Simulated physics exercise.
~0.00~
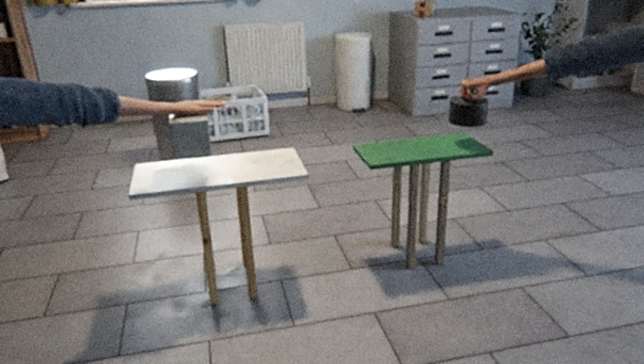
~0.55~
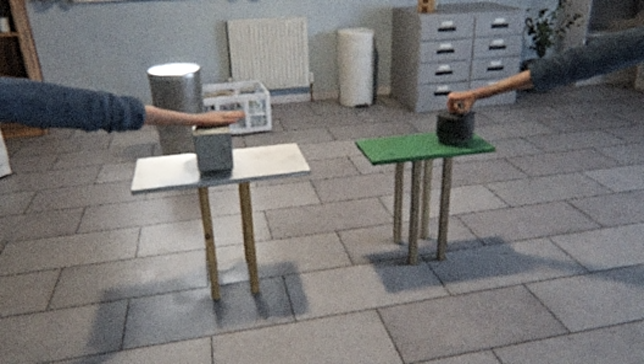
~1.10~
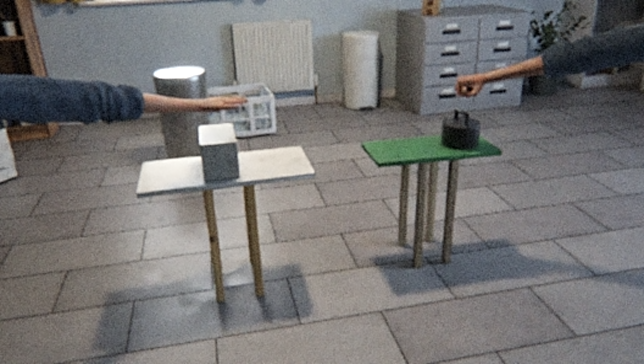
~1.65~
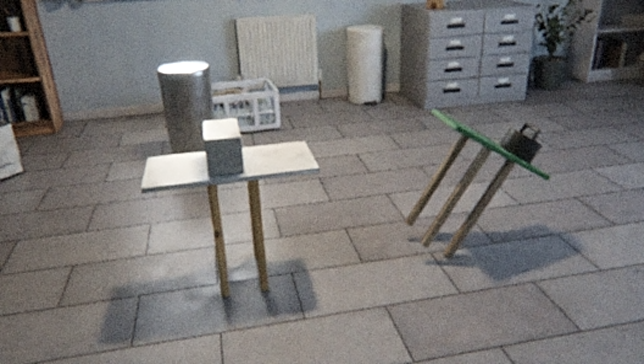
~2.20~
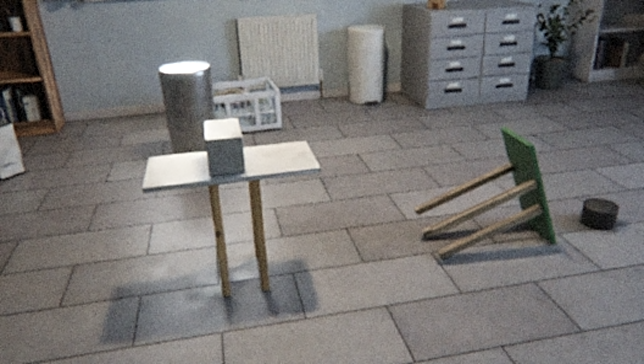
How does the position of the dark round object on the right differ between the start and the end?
At the start it is held by a hand just above the green tabletop. At the end it lies on the floor to the right of the toppled green table.
